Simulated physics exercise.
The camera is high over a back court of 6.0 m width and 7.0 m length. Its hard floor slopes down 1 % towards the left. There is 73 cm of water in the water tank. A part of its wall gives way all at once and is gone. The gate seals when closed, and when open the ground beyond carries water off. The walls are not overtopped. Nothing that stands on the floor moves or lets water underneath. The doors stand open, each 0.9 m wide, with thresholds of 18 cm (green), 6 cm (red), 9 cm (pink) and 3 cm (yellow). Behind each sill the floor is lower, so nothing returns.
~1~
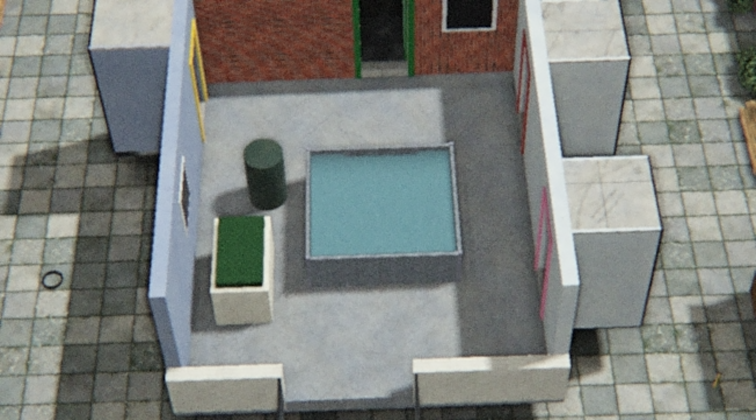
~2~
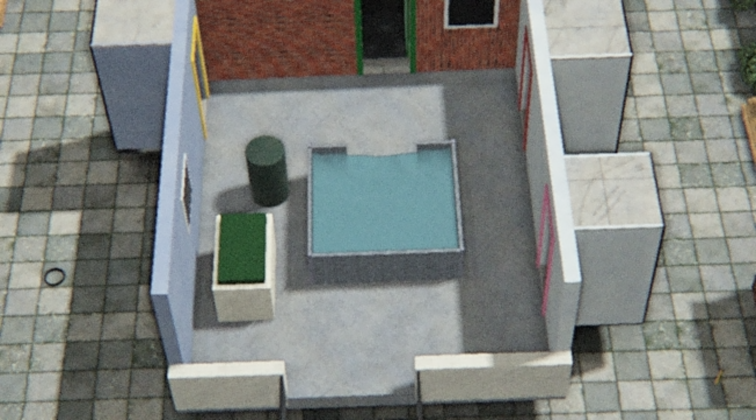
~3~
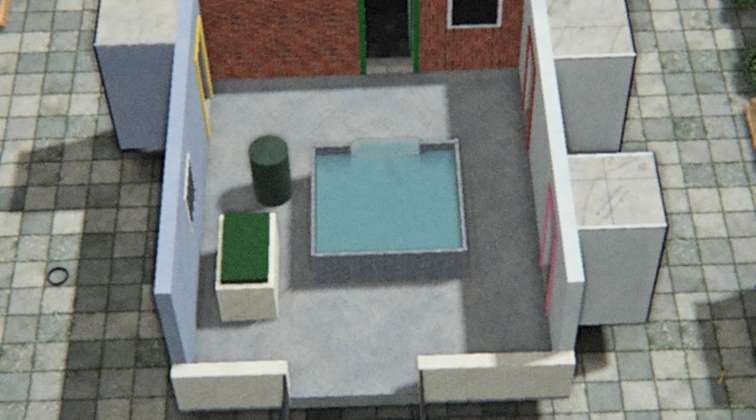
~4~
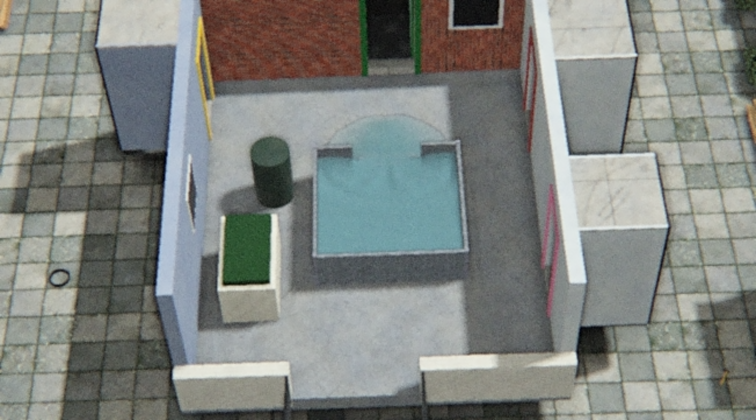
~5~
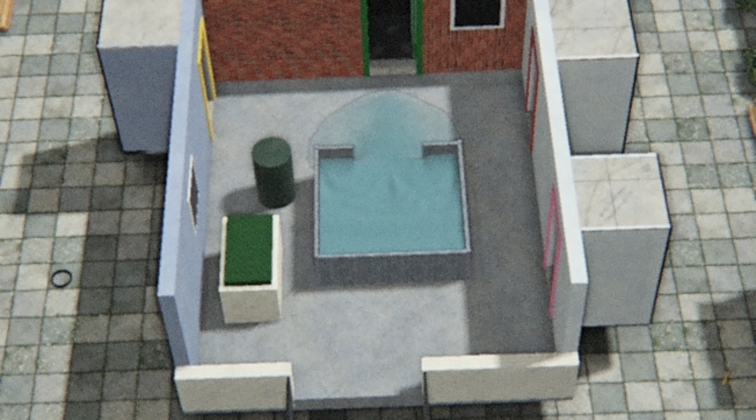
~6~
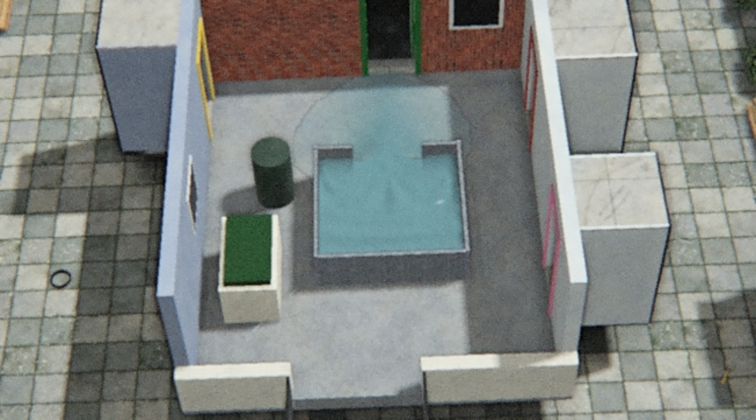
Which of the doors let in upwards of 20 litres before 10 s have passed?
Door by door: At the green door it exceeds the limit; at the red door it exceeds the limit; at the pink door it keeps below the limit; at the yellow door it passes the limit.
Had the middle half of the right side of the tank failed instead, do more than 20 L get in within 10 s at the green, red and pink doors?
Against that limit: Green under, red past it, pink above.
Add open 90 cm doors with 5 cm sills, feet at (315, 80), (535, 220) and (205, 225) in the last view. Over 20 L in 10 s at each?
In that order: Past it, under, not over.
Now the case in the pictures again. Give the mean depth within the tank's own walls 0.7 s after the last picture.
Roughly 53 cm on average.
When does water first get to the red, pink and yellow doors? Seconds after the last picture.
Arrival: Red 1.4 s, pink 3.2 s, yellow 1.4 s.
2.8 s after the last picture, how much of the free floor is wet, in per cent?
Near 50 per cent is wet.
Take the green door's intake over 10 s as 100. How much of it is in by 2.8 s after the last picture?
Some 85 per cent by then.
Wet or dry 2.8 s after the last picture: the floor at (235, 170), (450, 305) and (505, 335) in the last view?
In turn: Wet, still dry, not reached.
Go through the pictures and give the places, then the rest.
The first frame shows the water tank at (382, 203) is whole and still, 73 cm deep.
In the second frame, water pours out on the water tank's far side and has run 0.7 m, to a hidden place; typically 11 cm deep outside, 73 cm at the water tank's back.
In the third frame, the front is at a hidden place, 1.0 m from the gap on the water tank's far side; 1.1 m2 of floor is under water; 73 cm left at the back of the water tank.
In the fourth frame, water pours out on the water tank's far side and has run 1.4 m, to (408, 119); typically 10 cm deep outside, 73 cm at the water tank's back.
In the fifth frame, water pours out on the water tank's far side and has run 2.0 m, to (374, 95); typically 7 cm deep outside, 72 cm at the water tank's back.
In the sixth frame, water pours out on the water tank's far side and has run 2.5 m, to (360, 77); typically 6 cm deep outside, 66 cm at the water tank's back.
Then, 0.7 s after the last picture water covers 25 % of the floor and is deepest (44 cm) near (385, 171); green door 39 cm at the sill, 94 L in, red door not reached, pink door not reached, yellow door not reached.
Then, 1.5 s after the last picture water covers 30 % of the floor and is deepest (44 cm) near (214, 86); green door 40 cm at the sill, 207 L in, red door 5 cm at the sill, 0 L in, pink door not reached, yellow door 12 cm at the sill, 5 L in.
Then, 2.8 s after the last picture water covers 50 % of the floor and is deepest (30 cm) near (214, 86); green door 26 cm at the sill, 315 L in, red door 12 cm at the sill, 7 L in, pink door not reached, yellow door 20 cm at the sill, 141 L in.
Then, 5.3 s after the last picture water covers 80 % of the floor and is deepest (22 cm) near (224, 86); green door 19 cm at the sill, 361 L in, red door 11 cm at the sill, 45 L in, pink door 3 cm at the sill, 0 L in, yellow door 18 cm at the sill, 391 L in.
Then, 9.3 s after the last picture water covers 95 % of the floor and is deepest (19 cm) near (197, 391); green door 12 cm at the sill, 362 L in, red door 8 cm at the sill, 71 L in, pink door 7 cm at the sill, 0 L in, yellow door 14 cm at the sill, 646 L in.
